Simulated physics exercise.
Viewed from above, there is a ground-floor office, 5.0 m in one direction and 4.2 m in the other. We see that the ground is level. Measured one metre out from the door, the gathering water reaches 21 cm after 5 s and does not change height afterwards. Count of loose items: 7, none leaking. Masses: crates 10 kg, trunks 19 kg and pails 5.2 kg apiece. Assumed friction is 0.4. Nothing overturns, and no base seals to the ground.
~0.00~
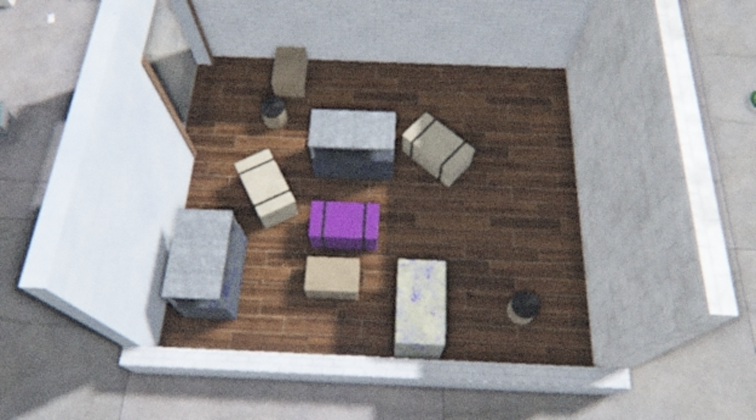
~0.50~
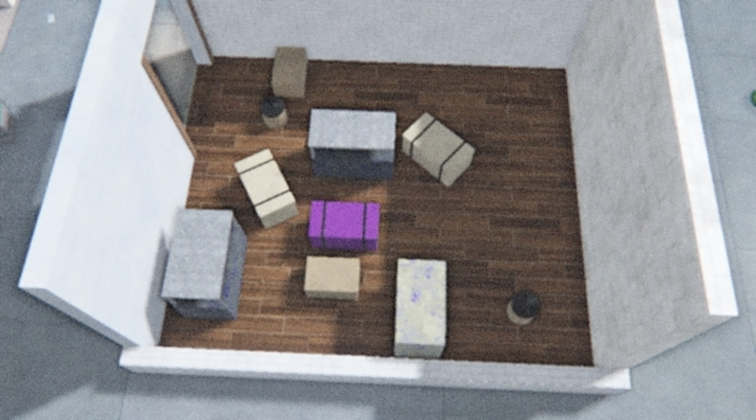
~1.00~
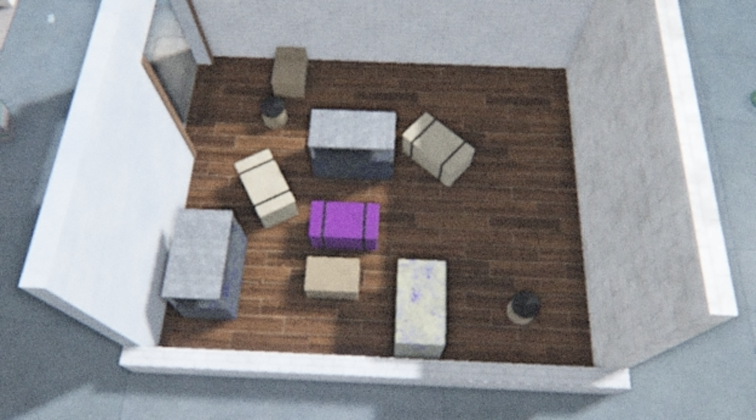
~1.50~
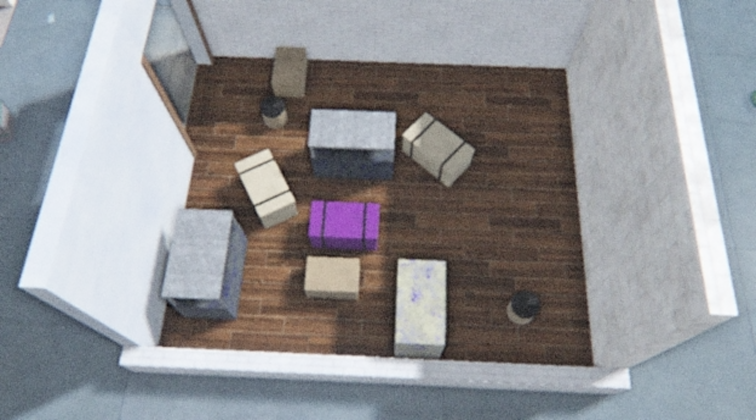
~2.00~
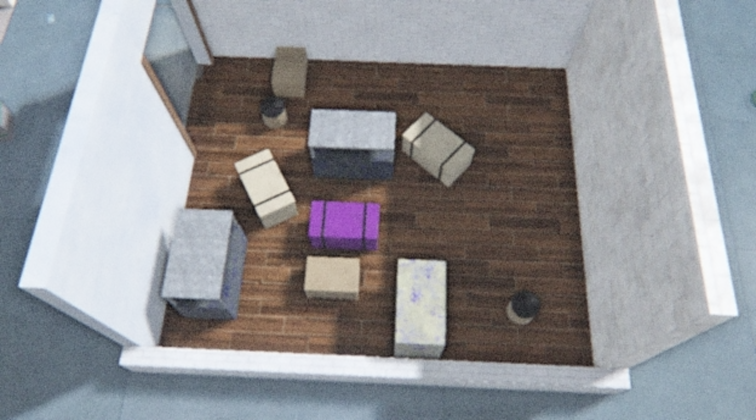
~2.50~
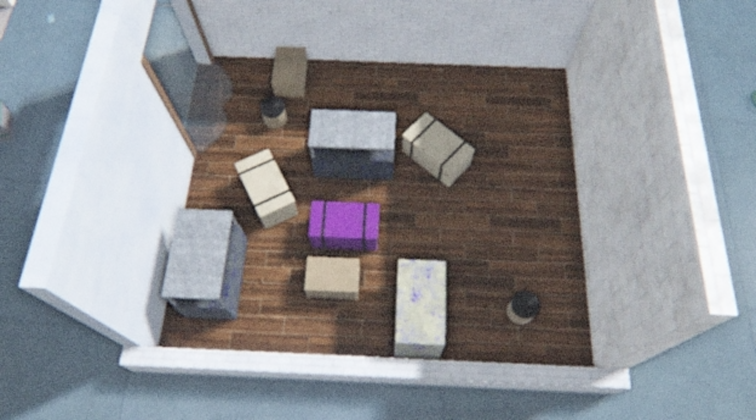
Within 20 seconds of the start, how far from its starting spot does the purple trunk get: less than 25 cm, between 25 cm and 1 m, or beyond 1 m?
Displacement: Moderate.
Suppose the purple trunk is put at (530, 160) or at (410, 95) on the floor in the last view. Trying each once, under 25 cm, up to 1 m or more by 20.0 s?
In turn: It goes a long way; it goes a long way.
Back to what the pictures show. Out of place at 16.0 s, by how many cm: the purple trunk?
Close to 20 cm.
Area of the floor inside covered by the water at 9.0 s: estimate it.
Close to 17 m2, I'd say.
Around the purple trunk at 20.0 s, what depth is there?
Roughly 11 cm deep.
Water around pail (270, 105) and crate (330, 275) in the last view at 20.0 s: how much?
About 14 and 12 cm.
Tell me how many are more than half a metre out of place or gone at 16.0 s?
Result: 6.
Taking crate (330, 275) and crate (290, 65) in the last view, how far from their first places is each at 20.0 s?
80 cm, 200 cm.
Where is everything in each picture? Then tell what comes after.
In the first frame, the purple trunk at (344, 220) rests on the ground; water covers 0.0 m2; 0 of 7 have shifted.
In the second frame, the purple trunk at (344, 220), on the bottom; 0.0 m2 under water; 0 of 7 have shifted.
In the third frame, the purple trunk at (344, 220) rests on the ground; water covers 0.0 m2; 0 of 7 have shifted.
In the fourth frame, the purple trunk at (344, 220) rests on the ground; 0.0 m2 under water; 0 of 7 have shifted.
In the fifth frame, the purple trunk at (344, 220), on the bottom; water covers 0.0 m2; 0 of 7 have shifted.
In the sixth frame, the purple trunk at (344, 220), on the bottom; water covers 0.3 m2; 0 of 7 have shifted.
After 4.0 s the purple trunk is near (344, 220), 0.0 m from its start, aground; 0 afloat.
After 9.0 s the purple trunk is near (365, 243), 0.4 m from its start, aground; 2 afloat.
After 16.0 s the purple trunk is near (323, 222), 0.2 m from its start, afloat; 7 afloat.
After 20.0 s the purple trunk is near (361, 258), 0.5 m from its start, afloat; 7 afloat.
